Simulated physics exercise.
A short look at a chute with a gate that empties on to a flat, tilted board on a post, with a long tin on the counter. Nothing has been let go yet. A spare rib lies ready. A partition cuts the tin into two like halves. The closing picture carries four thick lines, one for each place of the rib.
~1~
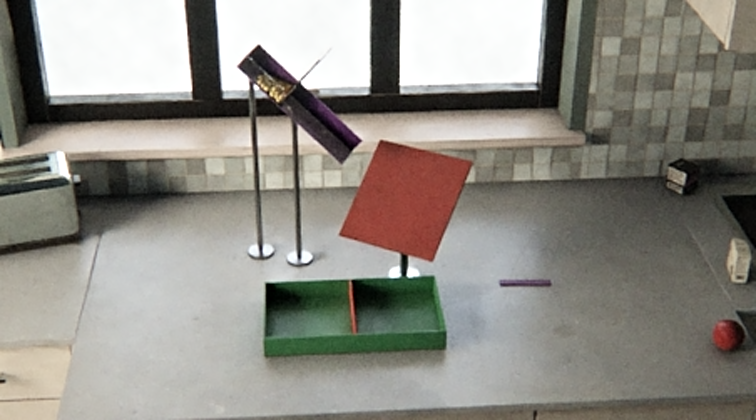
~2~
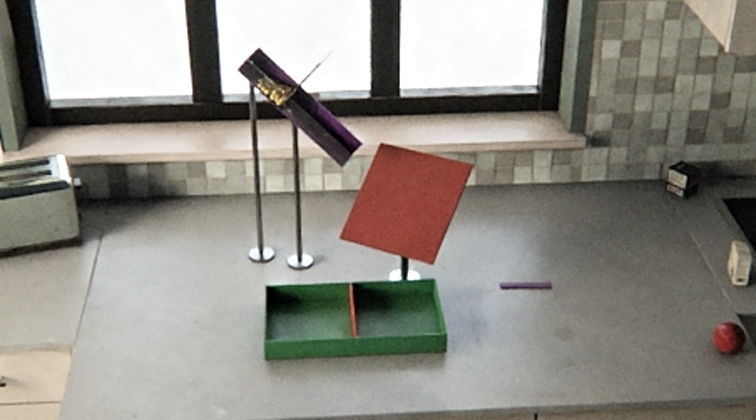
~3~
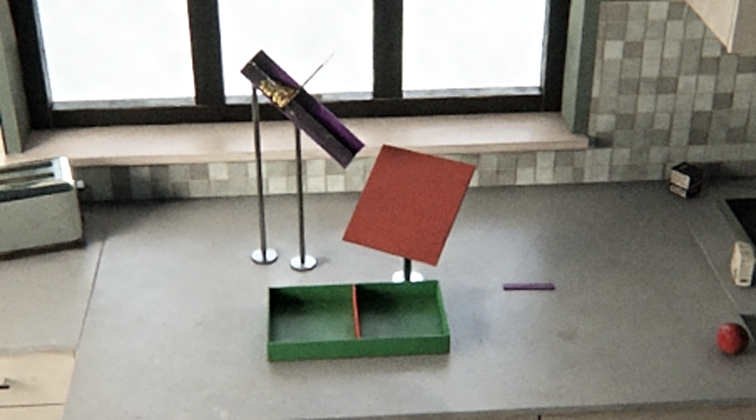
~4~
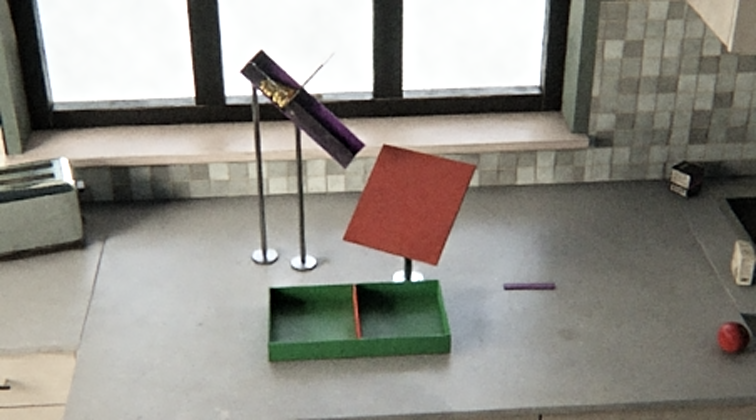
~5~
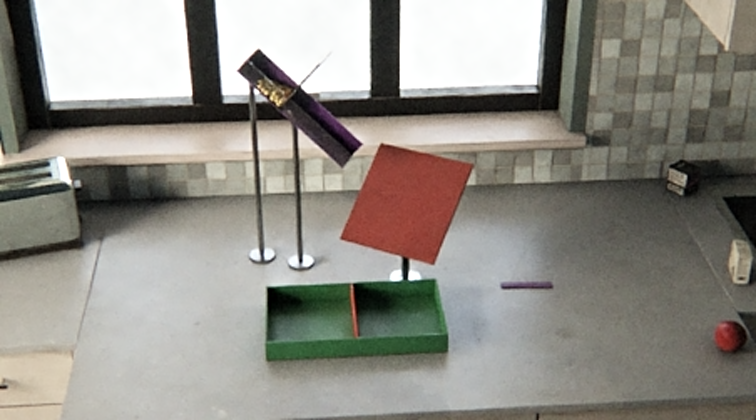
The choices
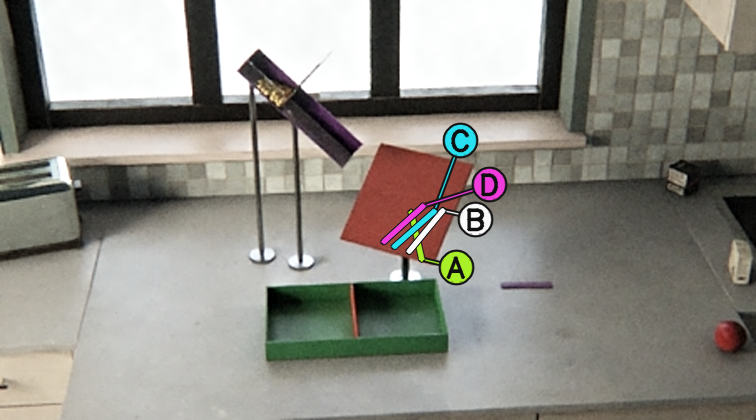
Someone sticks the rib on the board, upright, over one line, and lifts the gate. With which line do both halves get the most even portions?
It is D.
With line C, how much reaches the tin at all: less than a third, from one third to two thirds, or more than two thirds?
It is more than two thirds.
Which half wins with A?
Right.
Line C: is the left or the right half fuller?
The right half.
On the marked copy, line A from (411, 212) to (421, 259); line B from (442, 210) to (409, 251); line C from (434, 211) to (394, 246); line D from (423, 206) to (383, 241).
With A, of what is caught, a small share in the left half, all but a few in the right.
With B, of what is caught, a small share in the left half, all but a few in the right.
With C, of what is caught, close to a quarter in the left half, the bulk in the right.
With D, of what is caught, close to half in the left half, close to half in the right.
